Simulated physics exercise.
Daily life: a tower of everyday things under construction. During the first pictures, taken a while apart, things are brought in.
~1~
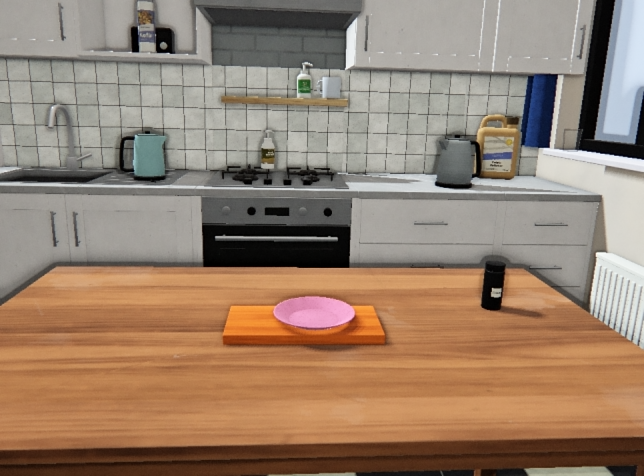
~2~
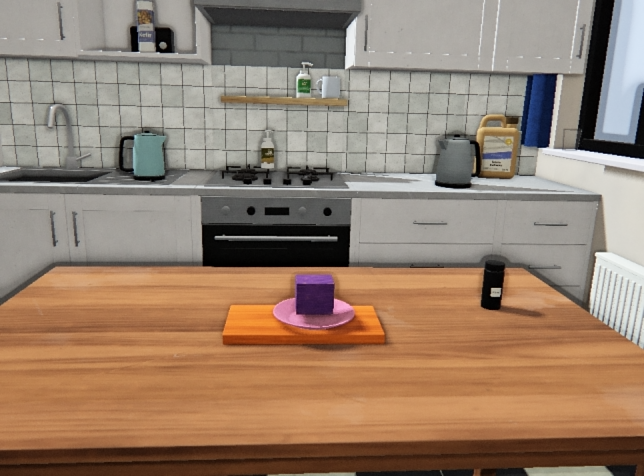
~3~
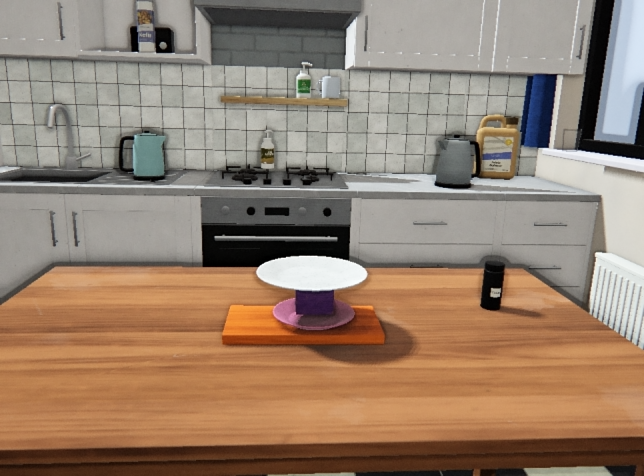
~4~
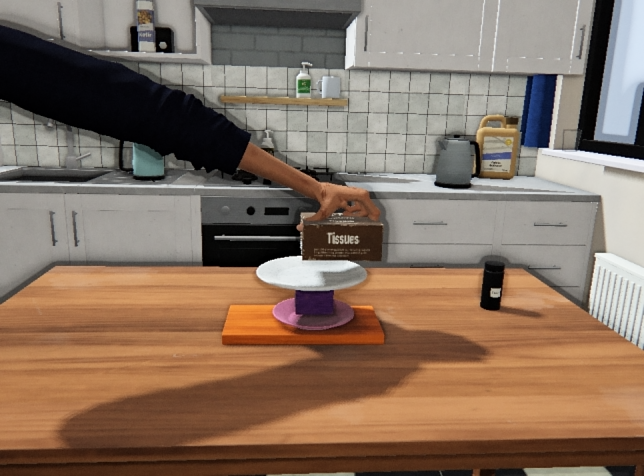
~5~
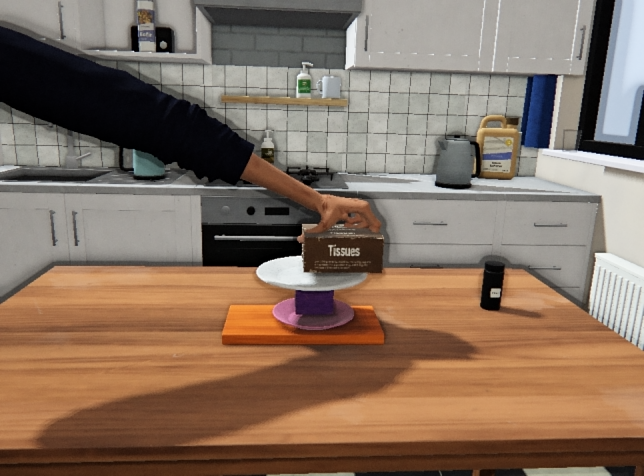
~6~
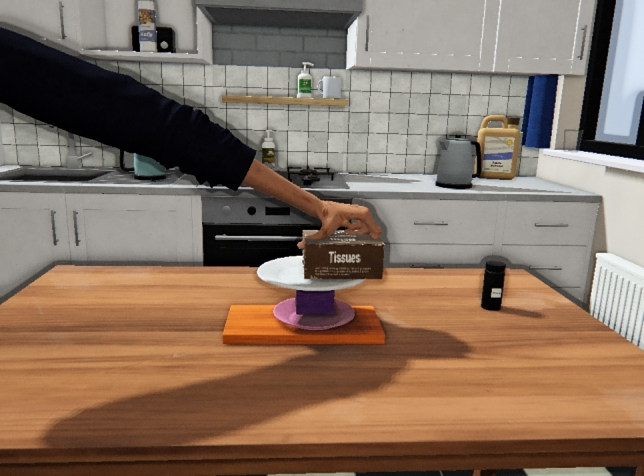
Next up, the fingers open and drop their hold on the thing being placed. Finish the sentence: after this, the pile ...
After this, the pile stays put.
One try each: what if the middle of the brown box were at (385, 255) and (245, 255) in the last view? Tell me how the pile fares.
Case one: The pile topples; case two: It topples.
Then, 0.30 s later than the last frame, all is still.
Then, 0.90 s later than the last frame, brown box resting near (342, 254).
When it is over, all 6 as before. End places, in pixels of the last picture, brown box near (342, 254). The pile holds.
